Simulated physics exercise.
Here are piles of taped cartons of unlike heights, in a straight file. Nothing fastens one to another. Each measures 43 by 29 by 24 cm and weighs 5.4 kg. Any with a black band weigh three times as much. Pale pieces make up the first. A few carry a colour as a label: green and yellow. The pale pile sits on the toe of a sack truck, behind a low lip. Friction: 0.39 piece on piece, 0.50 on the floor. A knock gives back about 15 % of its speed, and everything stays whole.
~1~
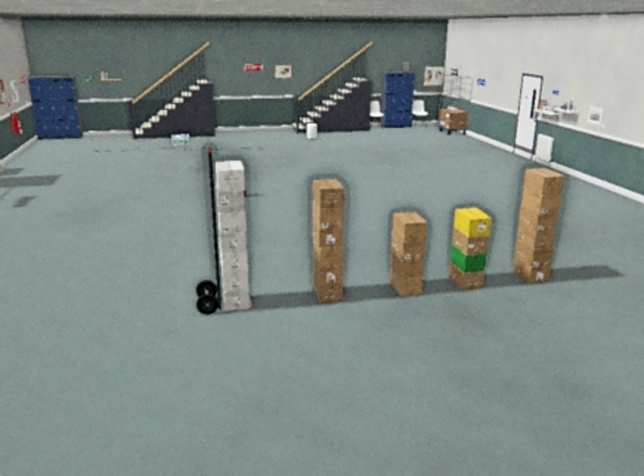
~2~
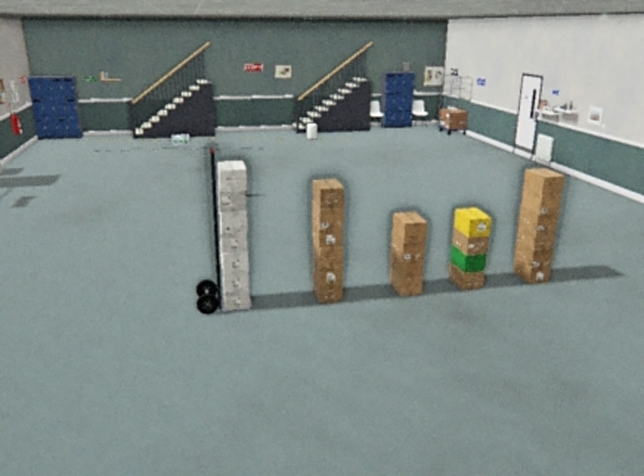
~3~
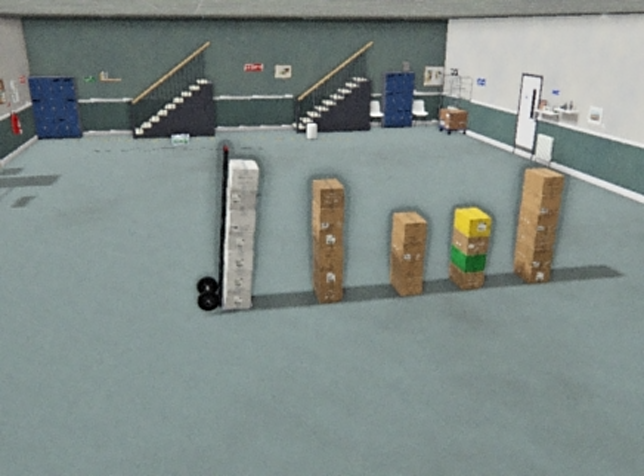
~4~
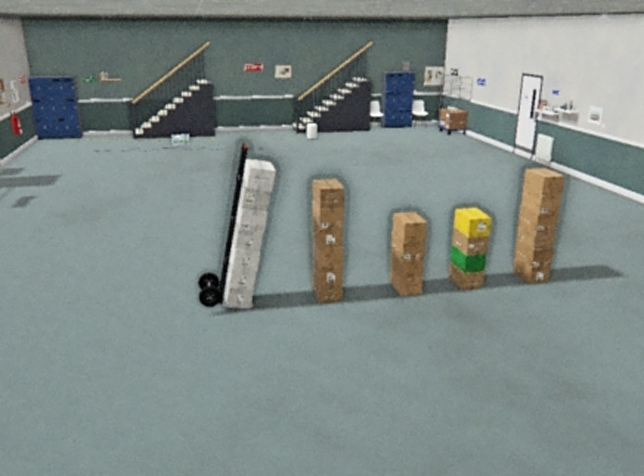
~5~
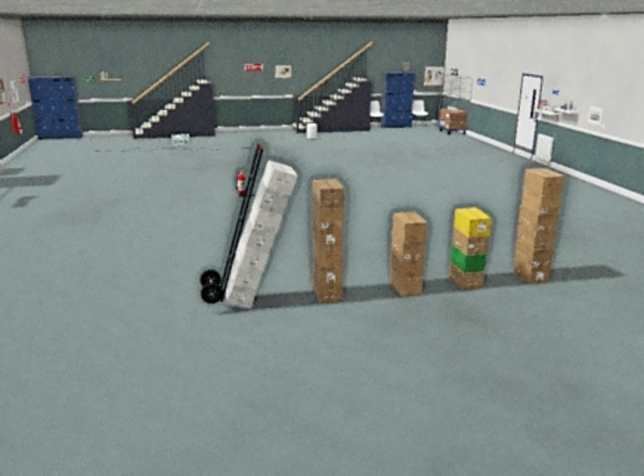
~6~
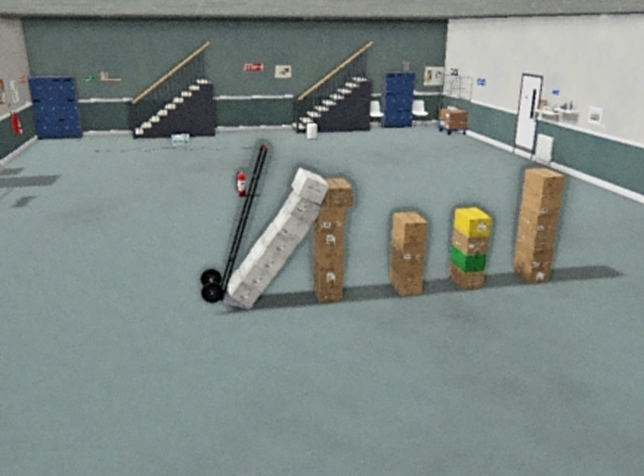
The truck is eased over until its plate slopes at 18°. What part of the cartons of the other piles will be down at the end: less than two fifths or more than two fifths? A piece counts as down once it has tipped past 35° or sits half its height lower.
It comes to upwards of two fifths.
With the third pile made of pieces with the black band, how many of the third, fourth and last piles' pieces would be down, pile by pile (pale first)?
In that case third 3, fourth 2, last 0.
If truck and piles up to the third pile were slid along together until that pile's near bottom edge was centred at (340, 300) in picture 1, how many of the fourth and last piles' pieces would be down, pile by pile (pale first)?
Then fourth 0, last 0.
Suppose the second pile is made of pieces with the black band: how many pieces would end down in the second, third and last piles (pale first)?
In that case second 6, third 3, last 0.
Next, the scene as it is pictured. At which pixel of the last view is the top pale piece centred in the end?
At about (373, 255).
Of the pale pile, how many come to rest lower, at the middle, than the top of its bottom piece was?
3 pale pieces.
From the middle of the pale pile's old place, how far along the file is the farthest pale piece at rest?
About 170 cm.
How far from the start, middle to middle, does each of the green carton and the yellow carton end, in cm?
Green 40, yellow 70.
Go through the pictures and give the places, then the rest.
In the first picture (pixels give the middle of a visible side), truck frame (212, 187) 0° forward; yellow carton (480, 228); green carton (476, 264); none of the others has stirred.
Truck frame (214, 186) 1° forward; yellow carton (480, 228), in the second picture.
Truck frame (225, 184) 5° forward, top of the pale pile leaning 5°; yellow carton (480, 228); none of the others has stirred, in the third picture.
Truck frame (241, 182) 12° forward, top of the pale pile leaning 12°; yellow carton (480, 228); none of the others has stirred, in the fourth picture.
Truck frame (253, 181) 17° forward, top of the pale pile leaning 20°; yellow carton (480, 228); none of the others has stirred, in the fifth picture.
Truck frame (257, 182) 18° forward, top of the pale pile leaning 25°; yellow carton (480, 228); green carton (476, 264); movement in 2 of them, in the sixth picture.
Then, 0.24 s past the last view, 7 of the pale pile down; none of the 20 other cartons down, 5 disturbed.
Then, 0.58 s past the last view, 7 of the pale pile down; 5 of the 20 other cartons down.
Then, 1.26 s past the last view, 7 of the pale pile down; 8 of the 20 other cartons down; yellow carton 12° from how it stood; green carton 5° from how it stood.
In the end, 7 of the pale pile down; 11 of the 20 other cartons down; green carton 58° from how it stood, 18 cm lower; yellow carton 29° from how it stood, 29 cm lower. That is 55 per cent. From the last view, middles, green carton near (492, 267), yellow carton near (519, 240).
